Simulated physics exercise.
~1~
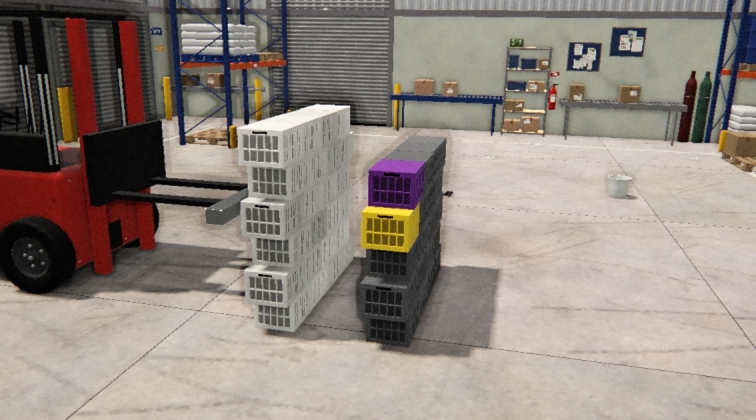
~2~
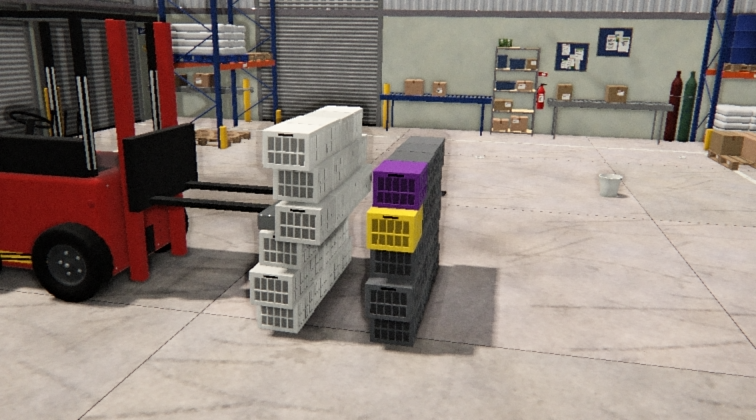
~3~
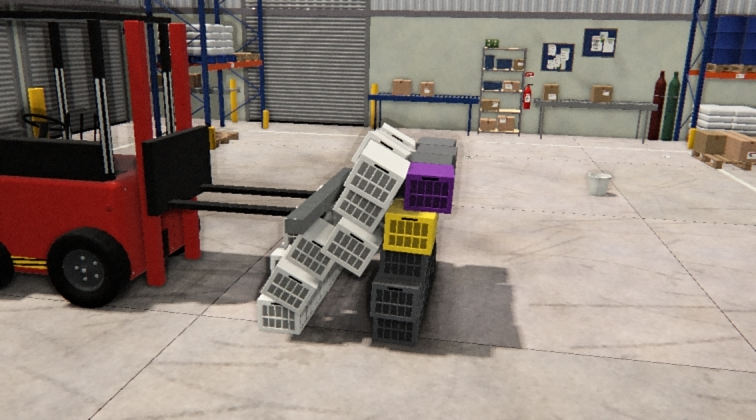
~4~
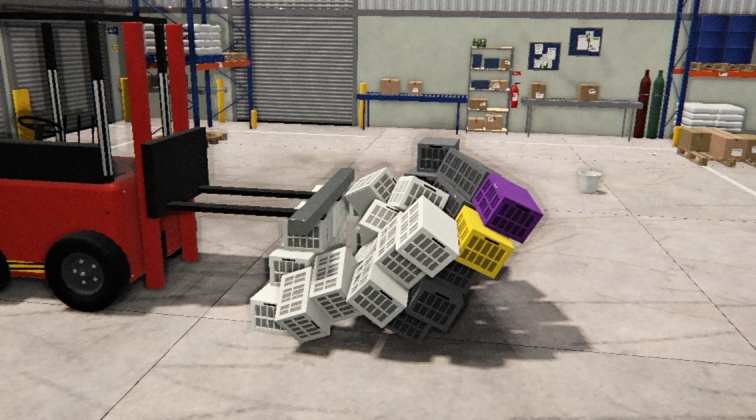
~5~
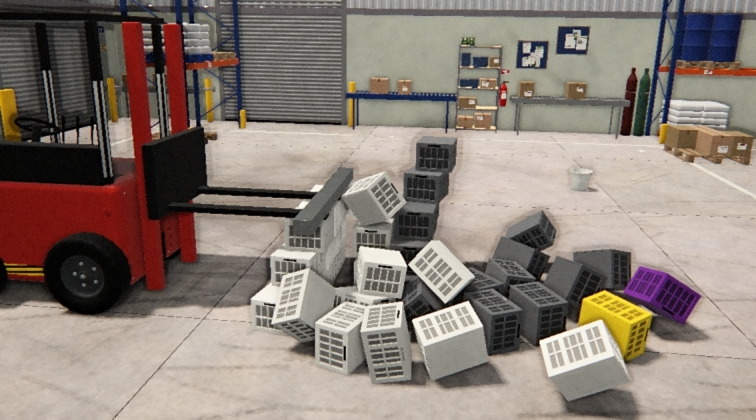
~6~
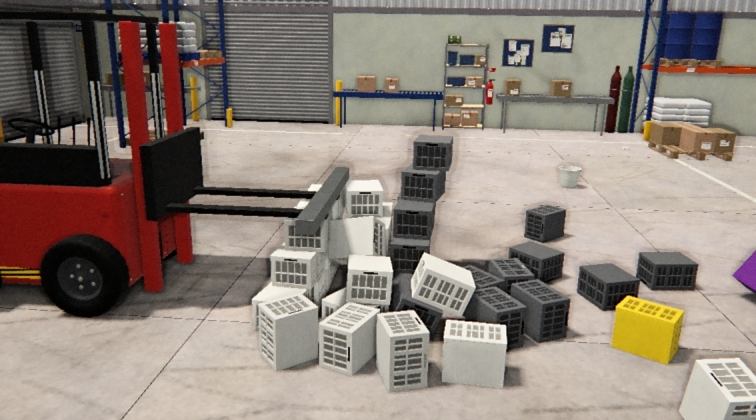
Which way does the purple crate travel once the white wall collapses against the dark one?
The purple crate moves to the right, falling from the top of the dark wall and ending up near the right edge of the view.
